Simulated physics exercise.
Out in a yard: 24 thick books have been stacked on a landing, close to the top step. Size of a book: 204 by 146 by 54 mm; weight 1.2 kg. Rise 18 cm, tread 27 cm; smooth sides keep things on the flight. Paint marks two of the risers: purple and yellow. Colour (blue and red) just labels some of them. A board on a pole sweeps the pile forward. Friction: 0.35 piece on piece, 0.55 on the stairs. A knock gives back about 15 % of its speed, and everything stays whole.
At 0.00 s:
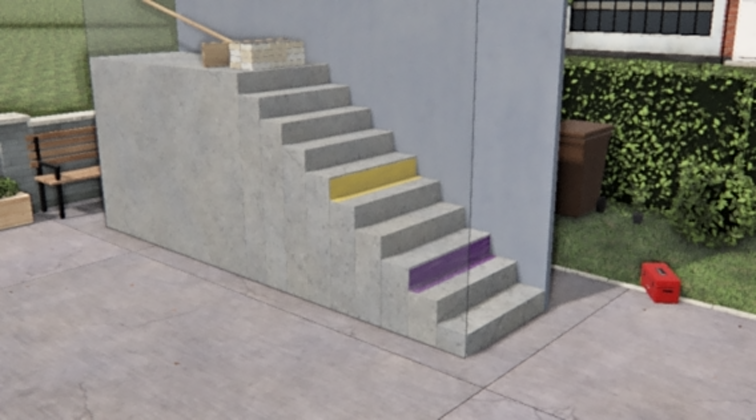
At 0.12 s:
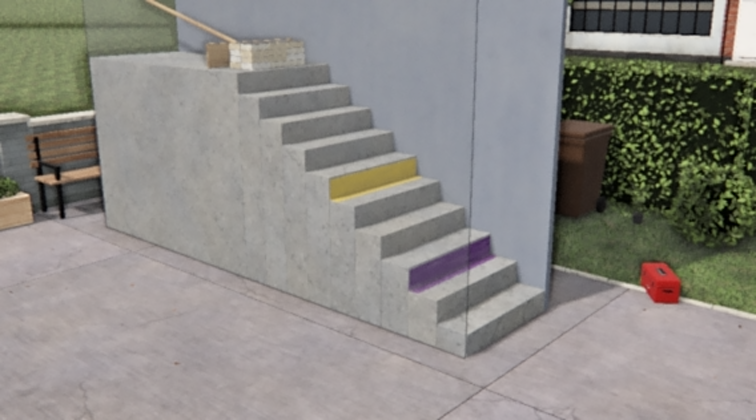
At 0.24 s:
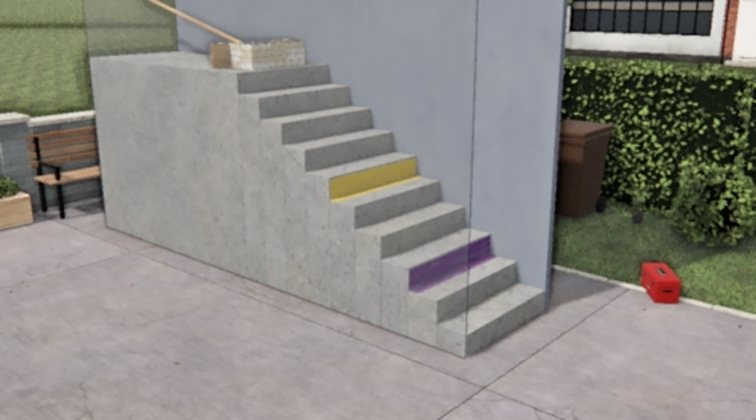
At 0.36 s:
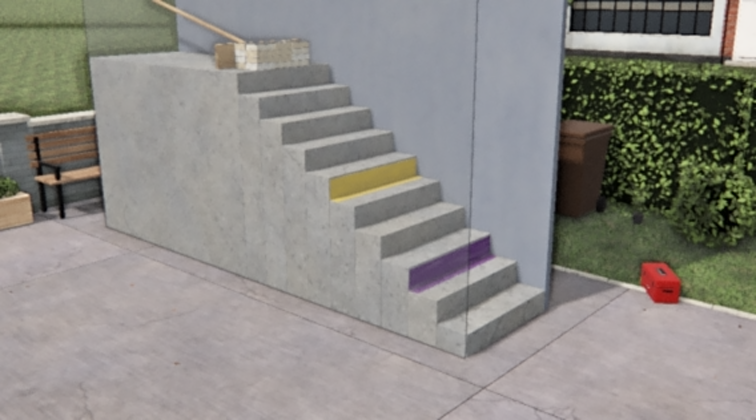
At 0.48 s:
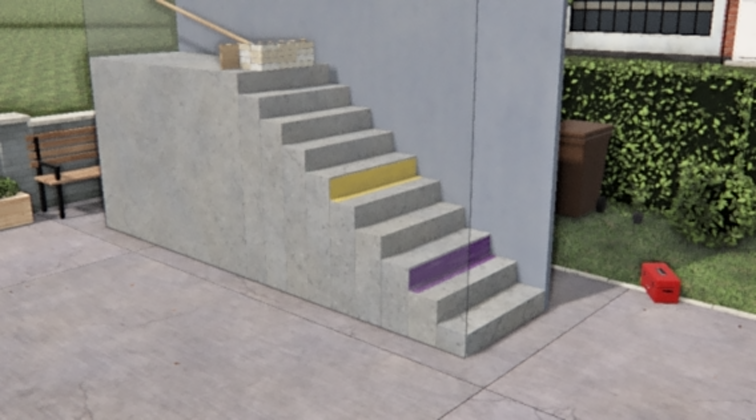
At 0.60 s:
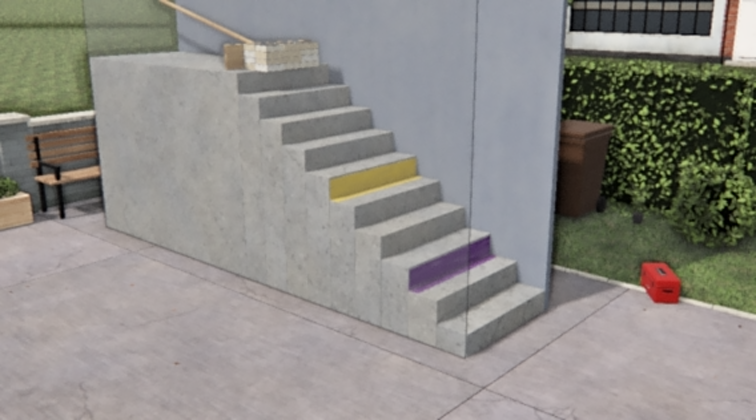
In a yard, a board on a pole slowly pushing a pale stacked pile rightward across a landing above concrete steps.
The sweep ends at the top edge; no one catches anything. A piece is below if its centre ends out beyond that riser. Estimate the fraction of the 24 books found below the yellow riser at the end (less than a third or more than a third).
Fewer than one in three of them.
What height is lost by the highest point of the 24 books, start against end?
About 19 cm.
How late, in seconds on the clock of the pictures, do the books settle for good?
Around 2.5 s.
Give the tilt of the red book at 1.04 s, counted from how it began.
About 60°.
Around 0.76 s, none of the 24 books below the yellow riser, 24 disturbed; red book tipped 32°, 9 cm lower; blue book tipped 31°, 9 cm lower.
Around 1.04 s, none of the 24 books below the yellow riser, 24 disturbed; blue book tipped 65°, 32 cm lower; red book tipped 65°, 35 cm lower.
Around 1.74 s, 2 of the 24 books below the yellow riser; blue book tipped 50°, 53 cm lower; red book 66 cm lower.
Finally (2.9 s), 4 of the 24 books below the yellow riser; blue book 55 cm lower; red book 66 cm lower. That is 17 per cent. Seen by the last camera, middles, blue book near (322, 132), red book near (326, 140).
